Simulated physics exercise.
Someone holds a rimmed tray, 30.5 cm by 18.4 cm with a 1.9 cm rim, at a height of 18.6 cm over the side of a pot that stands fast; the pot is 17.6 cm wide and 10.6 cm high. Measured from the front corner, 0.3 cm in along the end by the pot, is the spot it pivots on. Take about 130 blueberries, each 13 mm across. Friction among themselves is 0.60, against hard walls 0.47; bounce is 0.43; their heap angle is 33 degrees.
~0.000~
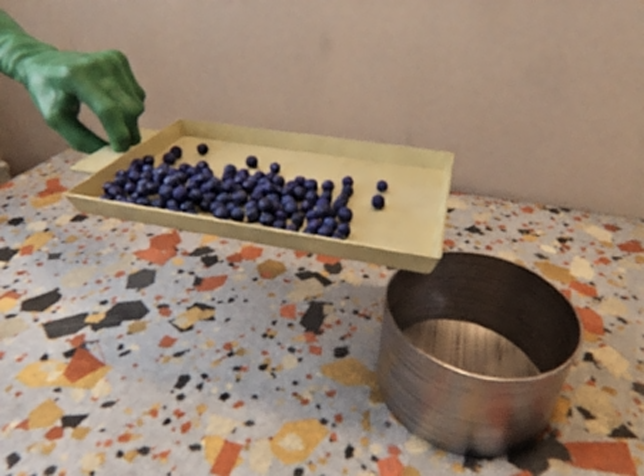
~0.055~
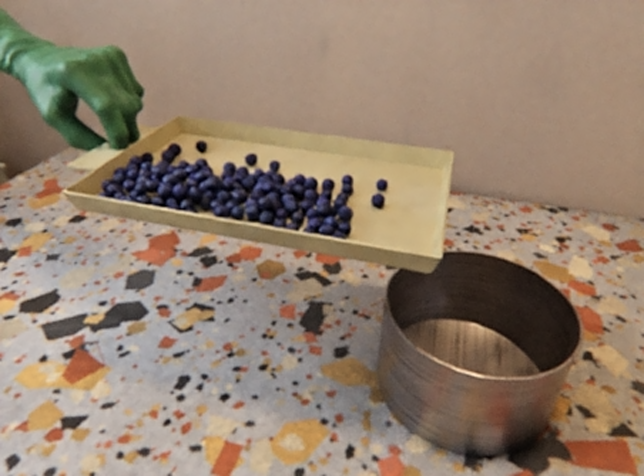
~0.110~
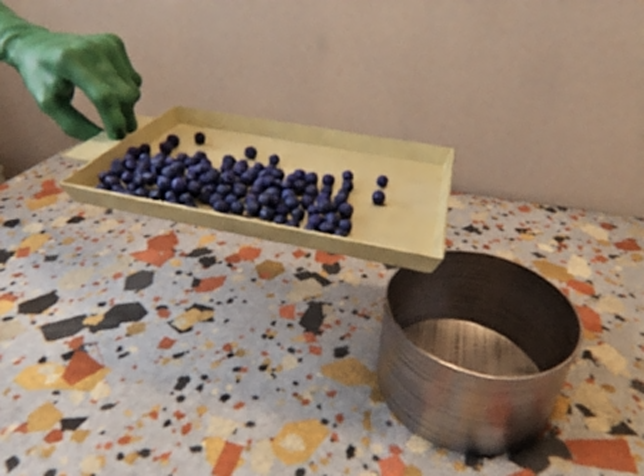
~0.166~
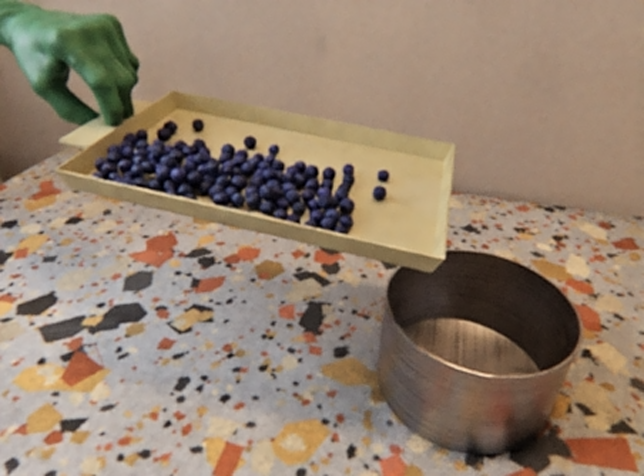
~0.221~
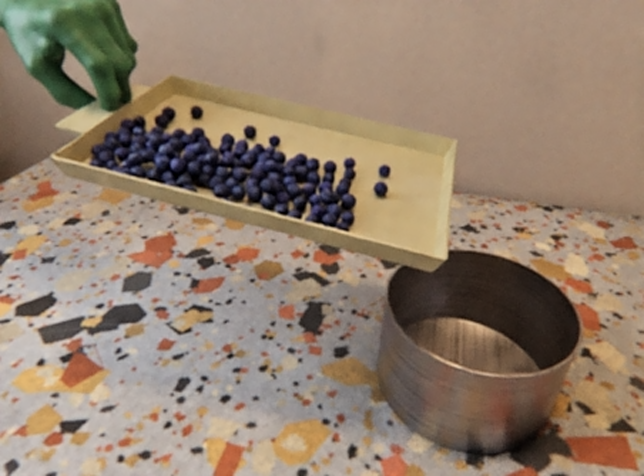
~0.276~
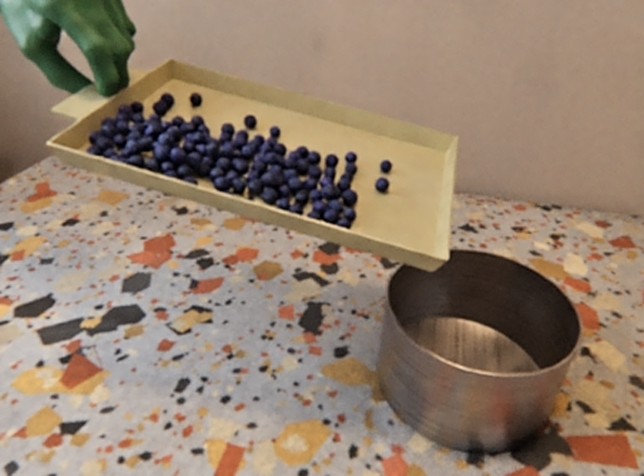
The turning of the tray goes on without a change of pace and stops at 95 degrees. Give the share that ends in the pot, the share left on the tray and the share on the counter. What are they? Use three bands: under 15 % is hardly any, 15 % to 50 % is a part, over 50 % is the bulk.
Shares - pot: A part; tray: Hardly any; counter: The bulk.
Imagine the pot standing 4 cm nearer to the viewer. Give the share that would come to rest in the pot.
In that case about 60 percent would end up there.
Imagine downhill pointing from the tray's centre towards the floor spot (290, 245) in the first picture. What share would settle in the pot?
Roughly 0 percent of them.
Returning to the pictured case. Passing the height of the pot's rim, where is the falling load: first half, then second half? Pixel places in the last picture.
Near (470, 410) at first, near (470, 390) afterwards.
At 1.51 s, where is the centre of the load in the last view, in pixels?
At that moment the load's centre is around (427, 166).
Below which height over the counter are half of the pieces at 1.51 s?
Around 28 cm up.
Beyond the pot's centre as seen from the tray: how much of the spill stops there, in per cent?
Share: Close to 50 %.
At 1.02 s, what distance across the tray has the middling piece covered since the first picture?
By then it sits near 8 cm from where it began.
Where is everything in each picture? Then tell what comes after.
The first picture shows tray tilt 0 degrees, front corners at (74, 192) and (433, 252); middle of the pieces at (228, 188); pot at (480, 305).
The second picture shows tray tilt 1 degrees, front corners at (72, 189) and (434, 252); middle of the pieces at (228, 186).
The third picture shows tray tilt 3 degrees, front corners at (69, 181) and (435, 252); middle of the pieces at (227, 180).
The fourth picture shows tray tilt 6 degrees, front corners at (65, 168) and (437, 252), lowest corner right front; middle of the pieces at (227, 171).
The fifth picture shows tray tilt 8 degrees, front corners at (61, 155) and (439, 252), lowest corner right front; middle of the pieces at (227, 162).
The sixth picture shows tray tilt 11 degrees, front corners at (58, 142) and (441, 253), lowest corner right front; middle of the pieces at (228, 153); pot at (480, 302). The tray's pace is about 55 degrees a second.
After 1.02 s, tilt 50 degrees; the tray holds 100 %, the pot 0 %.
After 1.51 s, tilt 76 degrees; the tray holds 90 %, the pot 0 %.
After 2.08 s, tilt 95 degrees; the tray holds 10 %, the pot 15 %.
By 3.1 s all is still; pot 25 %, tray 0 %, counter 75 %.
